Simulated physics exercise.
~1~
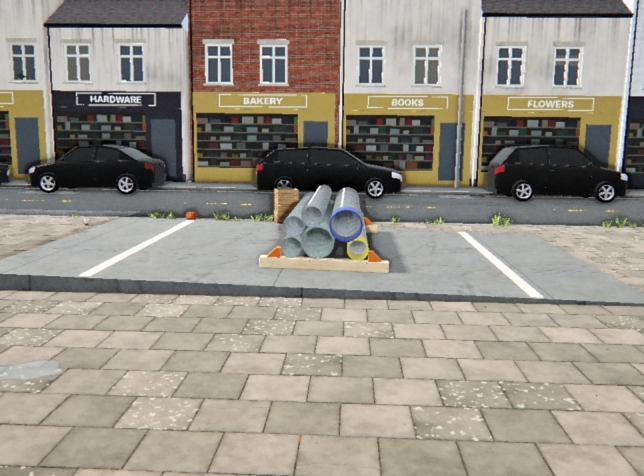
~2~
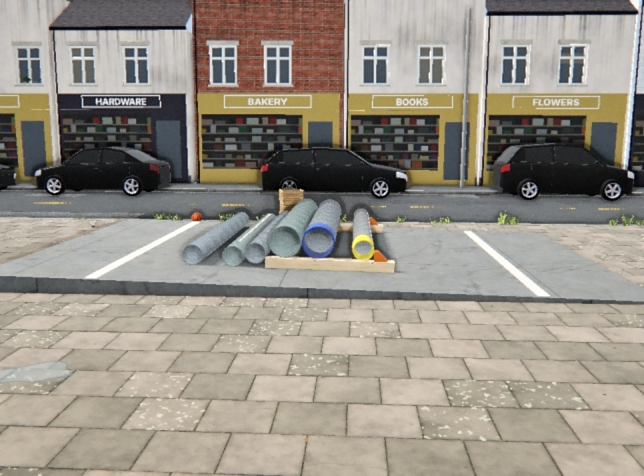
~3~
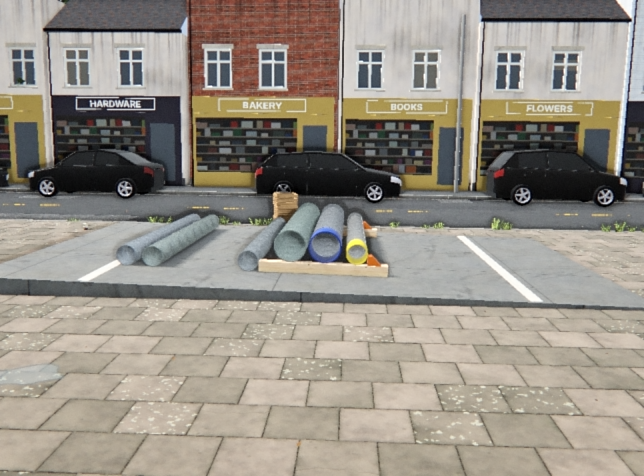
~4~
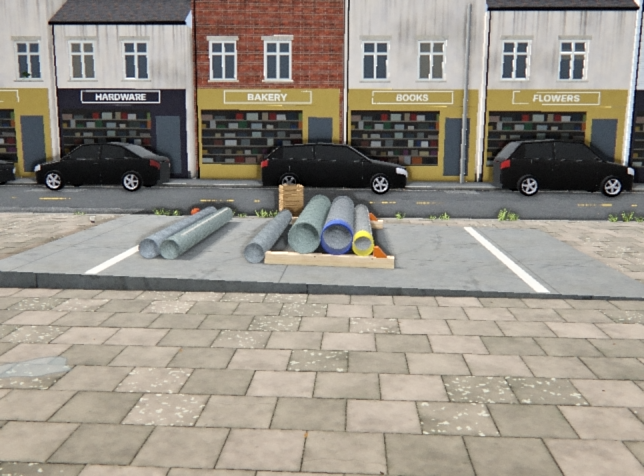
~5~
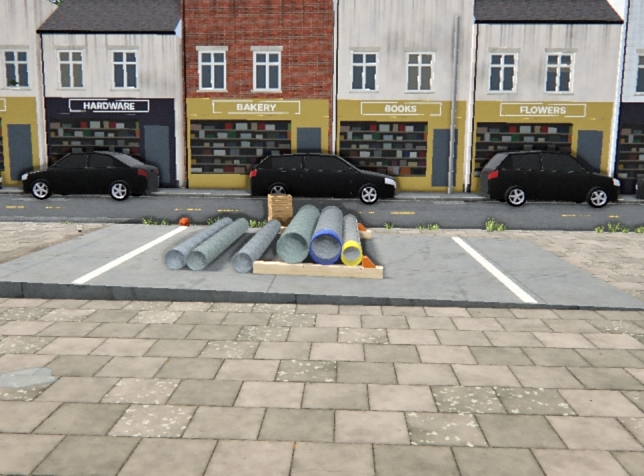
A stack of grey pipes, one with a blue rim and one with a yellow rim, sits on low wooden bearers on a concrete pad between two white lines. Beyond a road, black cars are parked before a row of shops, seen from a paved area by a slightly swaying camera. The stack collapses to the left, and the blue pipe drops beside the yellow one, which stays put. Two grey pipes roll off toward the left line, then drift back a little to the right. All come to rest, with blue and yellow still on the bearers.
